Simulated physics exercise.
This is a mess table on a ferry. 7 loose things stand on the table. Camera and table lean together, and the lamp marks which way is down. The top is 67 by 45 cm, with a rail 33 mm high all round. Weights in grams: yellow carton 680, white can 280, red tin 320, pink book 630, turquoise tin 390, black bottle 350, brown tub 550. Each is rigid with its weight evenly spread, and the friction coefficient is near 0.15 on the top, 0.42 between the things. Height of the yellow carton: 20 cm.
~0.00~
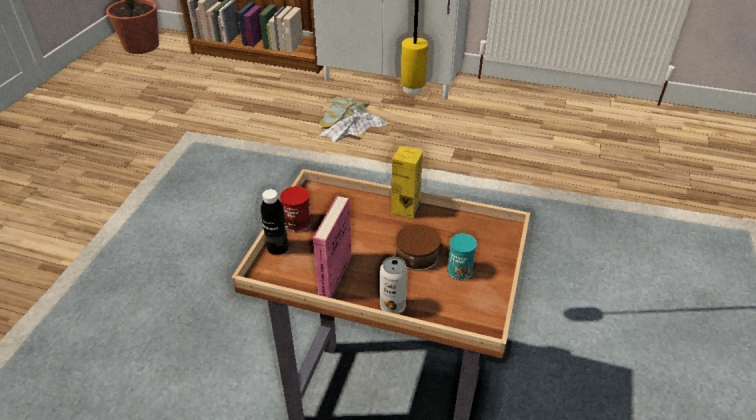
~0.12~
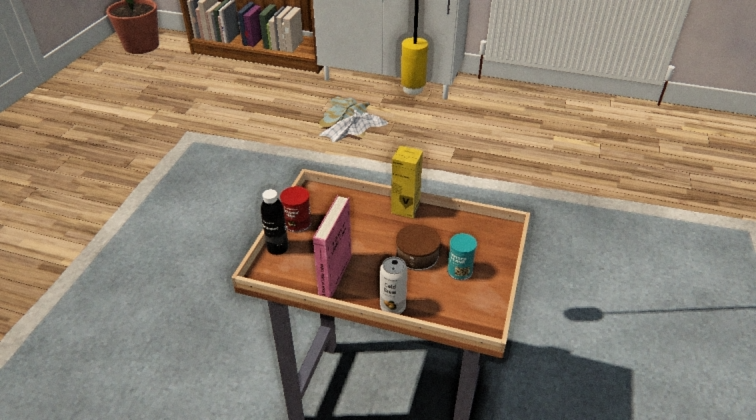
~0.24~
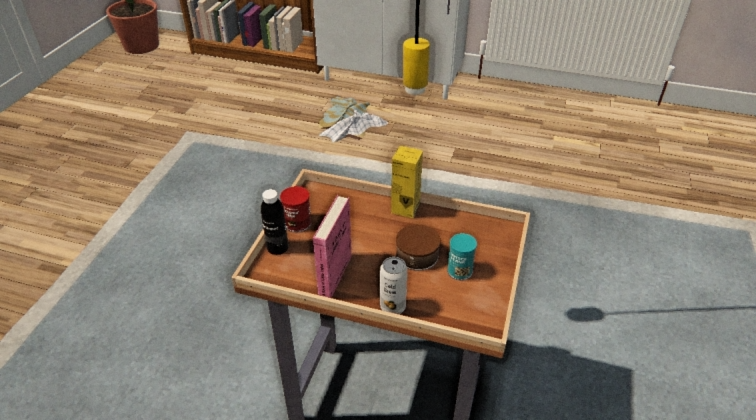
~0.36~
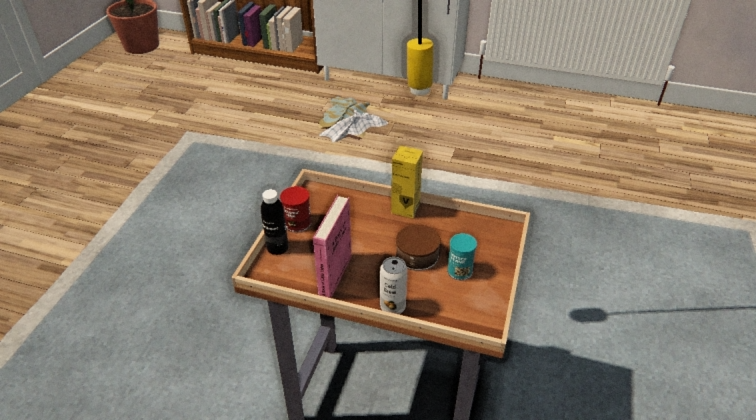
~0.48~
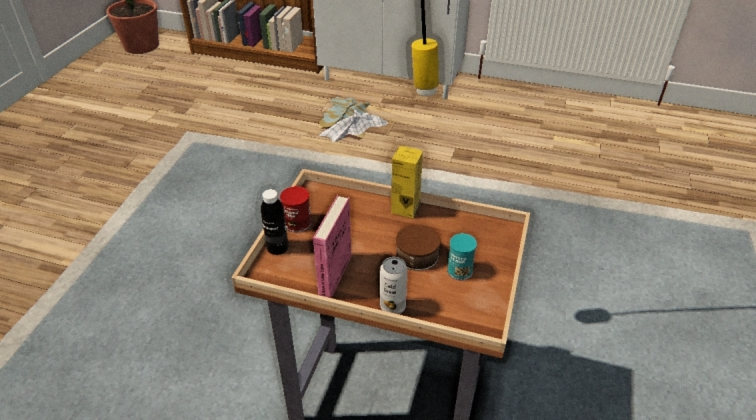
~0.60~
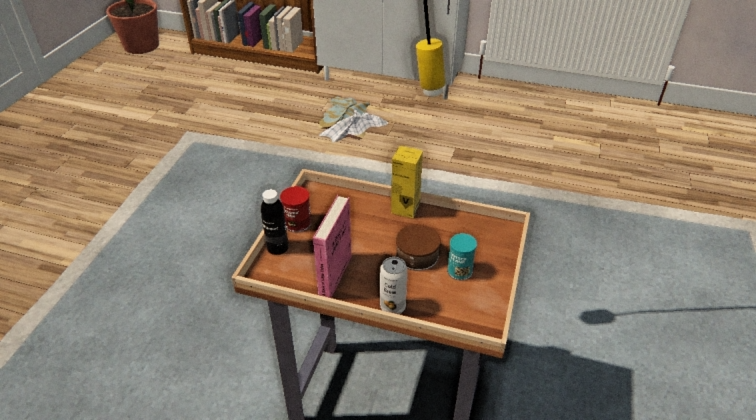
The clip opens on a wooden tray table holding a pink book, a yellow carton, a black bottle, and assorted cans and tubs. At first all is still; then a yellow cylinder hanging behind swings slightly right, its shadow shifting right too, while the tabletop items stay in place.
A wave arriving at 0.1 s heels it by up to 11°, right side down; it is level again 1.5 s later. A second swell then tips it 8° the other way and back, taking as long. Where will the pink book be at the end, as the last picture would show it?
The pink book comes to rest near (388, 283).
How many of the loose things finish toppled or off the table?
1 of them.
After 1.00 s, floor tilted 10°, right side down; pink book tipped 13° from how it sat near (344, 250); yellow carton slid 2 cm; black bottle slid 2 cm.
After 1.20 s, floor tilted 6°, right side down; pink book tipped 67° from how it sat near (374, 271); white can tipped 9° from how it sat; yellow carton slid 5 cm.
After 1.40 s, floor tilted 2°, right side down; pink book on its side near (388, 283); white can slid 21 cm; yellow carton slid 6 cm.
At rest (3.6 s), tipped over on the table, pink book; not toppled but over 5 cm from the start, yellow carton, white can, turquoise tin and black bottle; the other 2 in place, give or take 5 cm. In the last view, pink book near (388, 283).
